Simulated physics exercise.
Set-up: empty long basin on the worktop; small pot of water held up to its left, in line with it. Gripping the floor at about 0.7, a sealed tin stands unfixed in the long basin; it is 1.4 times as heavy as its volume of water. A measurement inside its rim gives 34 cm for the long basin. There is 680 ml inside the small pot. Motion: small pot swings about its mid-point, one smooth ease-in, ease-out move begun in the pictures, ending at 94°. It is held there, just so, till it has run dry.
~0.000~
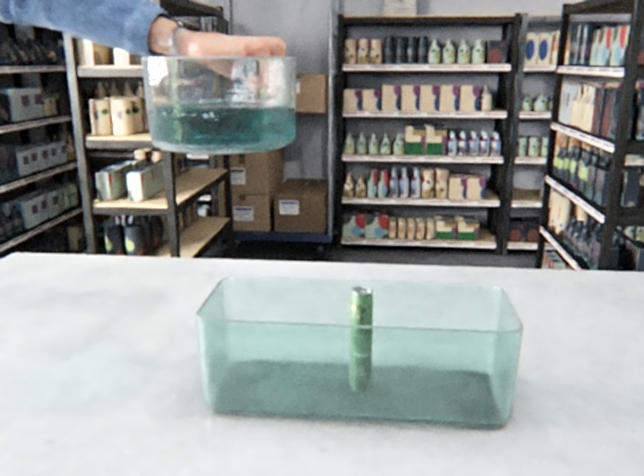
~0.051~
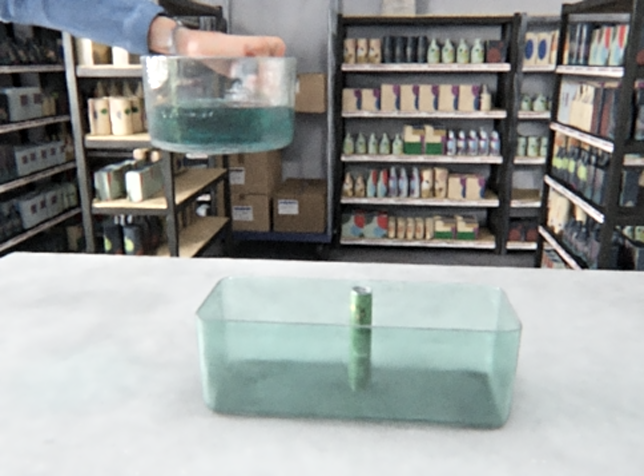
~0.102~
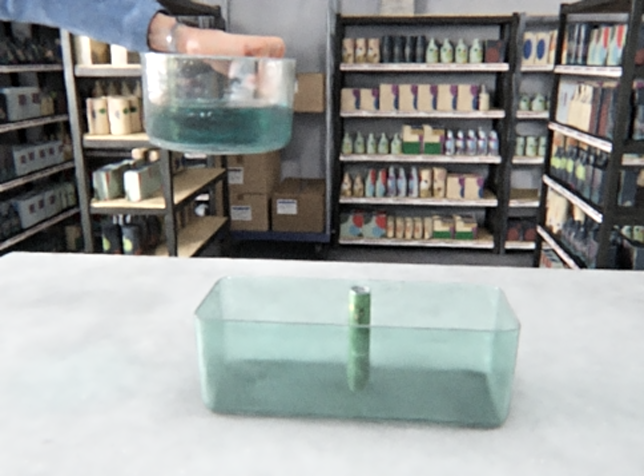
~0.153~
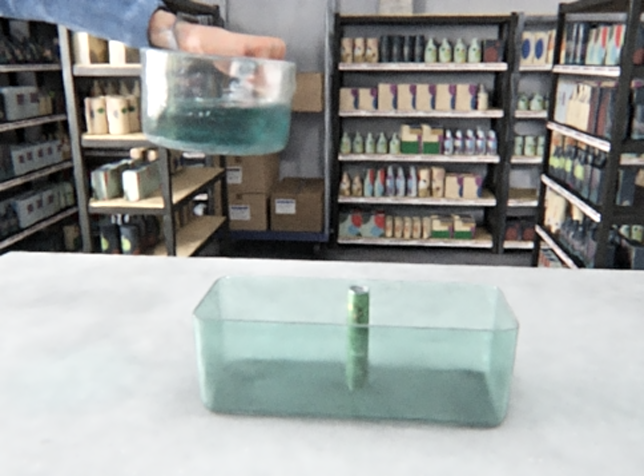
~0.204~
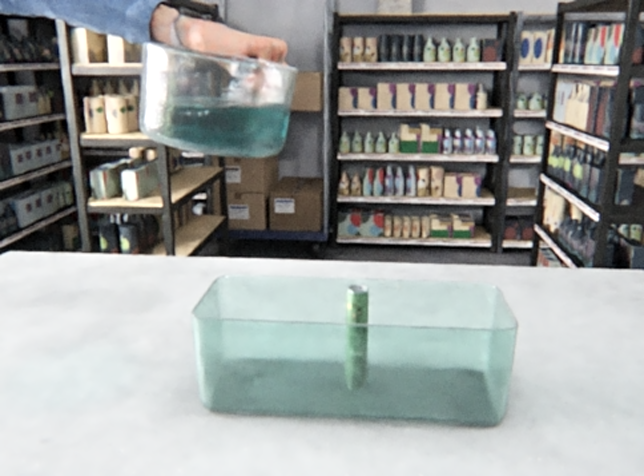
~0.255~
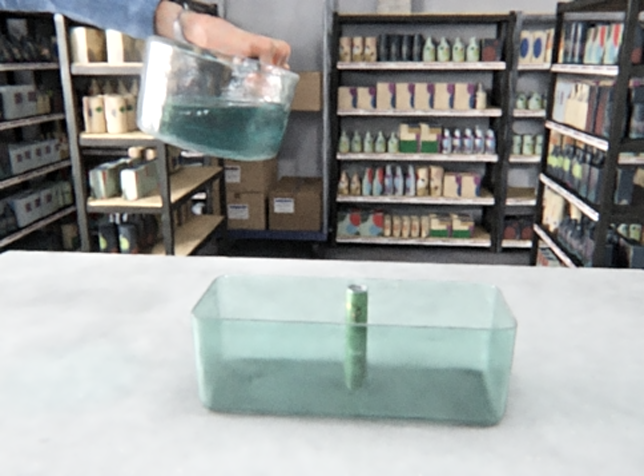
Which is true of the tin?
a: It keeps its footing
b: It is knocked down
The answer is b.
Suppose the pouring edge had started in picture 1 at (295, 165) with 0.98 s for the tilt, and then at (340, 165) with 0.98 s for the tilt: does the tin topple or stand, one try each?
In the first try it remains standing; in the second it remains standing.
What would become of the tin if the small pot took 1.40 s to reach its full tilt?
The tin tumbles.
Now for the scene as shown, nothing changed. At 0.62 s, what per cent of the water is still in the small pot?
Remaining: Near 80 % of the total.
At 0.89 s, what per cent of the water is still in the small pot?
About 30 % is still there.
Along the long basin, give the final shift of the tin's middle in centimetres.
In the end the tin's centre has shifted about 8.0 centimetres.
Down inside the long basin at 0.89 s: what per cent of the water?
Looks like about 44 % of the whole amount.
After 0.62 s the tilt is 66° and 79 per cent is still to pour; the tin stands where it began.
After 0.89 s the tilt is 92° and 30 per cent is still to pour; the tin stands where it began.
After 1.17 s the tilt is 94° and 8 per cent is still to pour; the tin leans 17°.
After 1.48 s the tilt is 94° and 2 per cent is still to pour; the tin lies on its side.
In the end the tin lies on its side.
